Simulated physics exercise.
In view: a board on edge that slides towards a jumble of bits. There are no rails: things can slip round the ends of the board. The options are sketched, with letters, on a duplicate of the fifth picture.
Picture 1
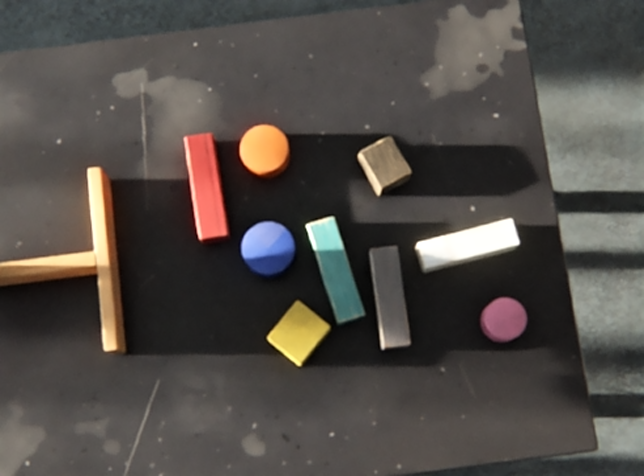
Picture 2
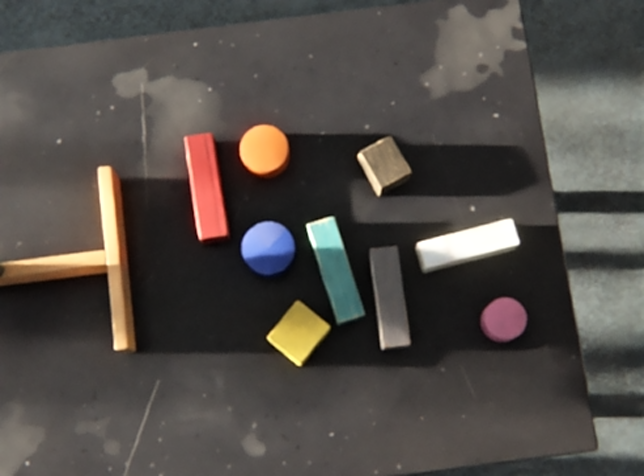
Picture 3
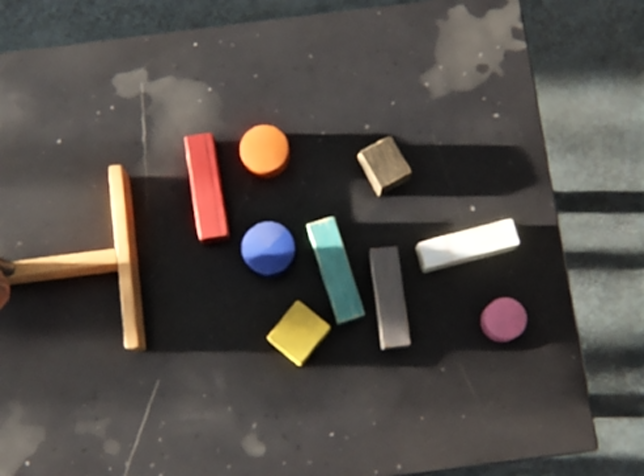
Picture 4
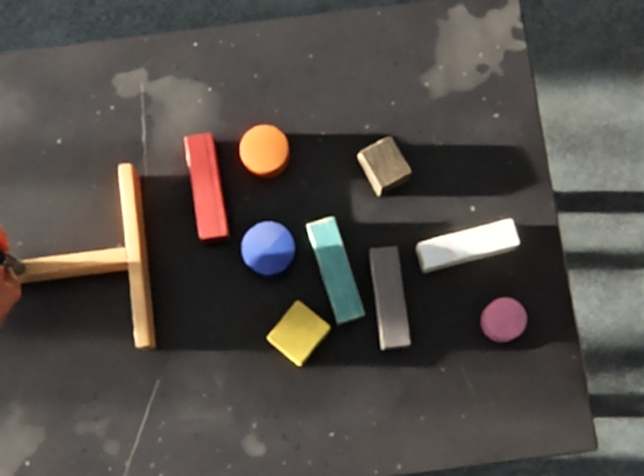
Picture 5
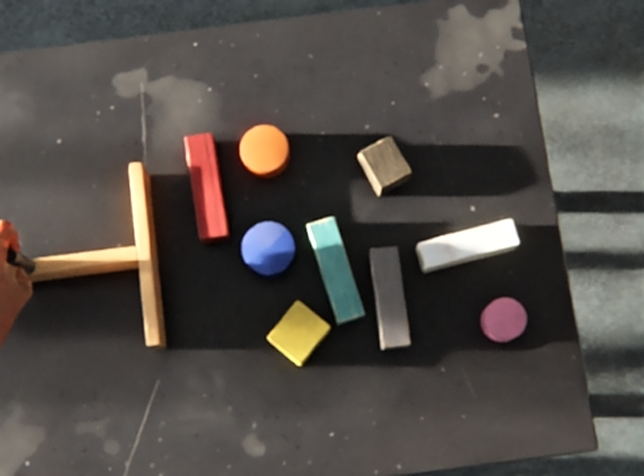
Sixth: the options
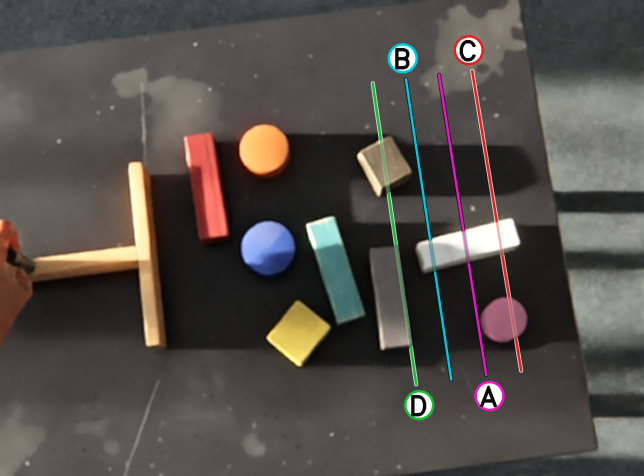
A wooden board on a handle slid slowly a short way to the right, a hand coming into view behind it, while the coloured blocks, bars and round pieces on the dark surface stayed still.
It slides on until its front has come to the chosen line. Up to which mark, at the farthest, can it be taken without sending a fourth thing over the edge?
C.
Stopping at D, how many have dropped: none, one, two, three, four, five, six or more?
In all, none.
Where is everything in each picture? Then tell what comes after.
The first frame shows yellow block (300, 334); pink tin (503, 320); board (103, 258).
The second frame shows board (113, 256); grey bar (389, 298).
The third frame shows board (124, 255); turquoise bar (336, 272).
The fourth frame shows board (134, 254); red stick (208, 189).
The fifth frame shows board (144, 252); yellow block (300, 334); pink tin (503, 320); black block (384, 166).
On the marked copy, A at (462, 221); B at (428, 225); C at (496, 217); D at (394, 230).
Taking C. A third of the way, board (272, 236); yellow block (311, 338); orange tin (321, 145).
Two thirds of the way, board (399, 220); white stick (510, 258); orange tin (439, 119).
When it is over, board (497, 208); white stick (565, 288); orange tin (534, 108); none fallen.
As for the rest, A is within the limit but short; B is within the limit but short; D is within the limit but short.
